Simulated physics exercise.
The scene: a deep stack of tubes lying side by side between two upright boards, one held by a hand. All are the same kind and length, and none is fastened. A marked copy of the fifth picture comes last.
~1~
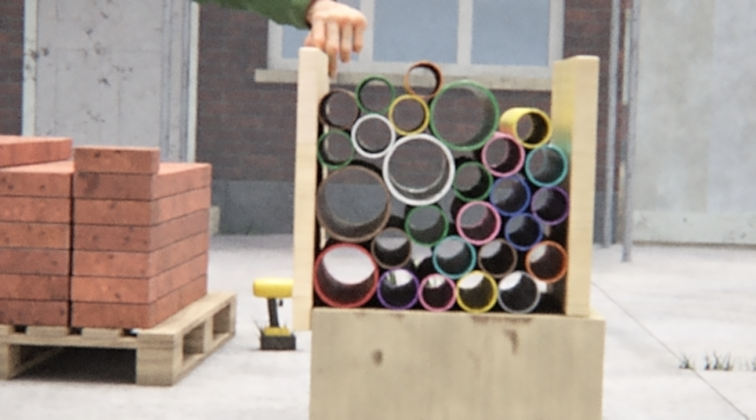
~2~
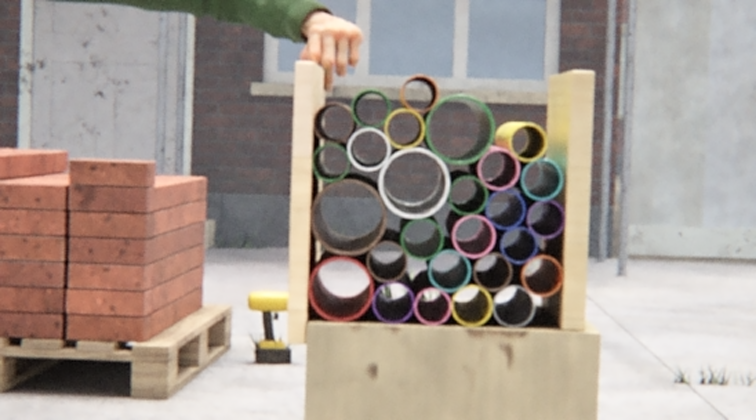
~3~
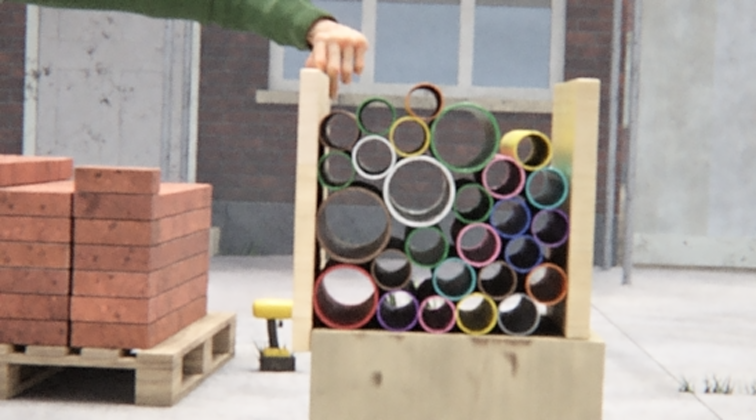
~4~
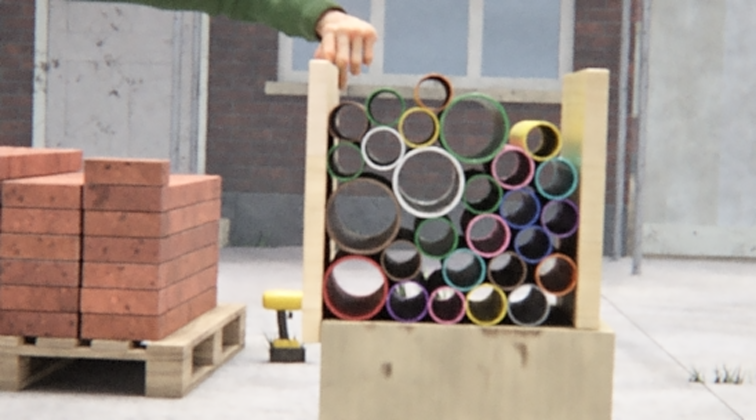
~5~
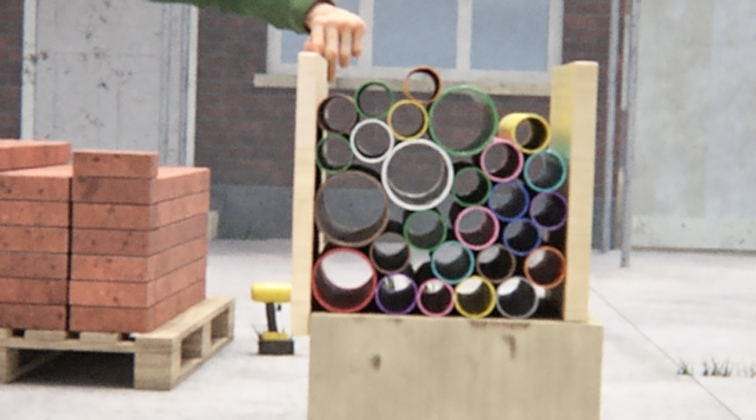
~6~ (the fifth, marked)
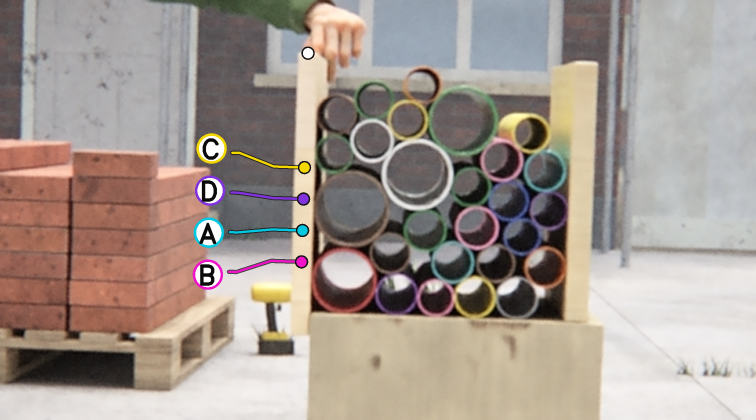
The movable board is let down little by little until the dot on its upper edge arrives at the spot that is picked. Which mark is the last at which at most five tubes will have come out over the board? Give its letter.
Mark A is as low as it can go.
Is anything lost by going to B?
At B: Yes.
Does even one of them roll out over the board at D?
Yes.
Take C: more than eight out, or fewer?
At C, fewer than eight.
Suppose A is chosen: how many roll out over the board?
At A the number is four.
On the copy, A at (303, 230); B at (302, 262); C at (305, 168); D at (304, 199); the white dot at (308, 53).
On A. First, top of the board (315, 132).
Then, top of the board (312, 219).
Finally, top of the board (312, 230), four out over the board.
By contrast, B more than five out over the board; C two out over the board; D four out over the board.
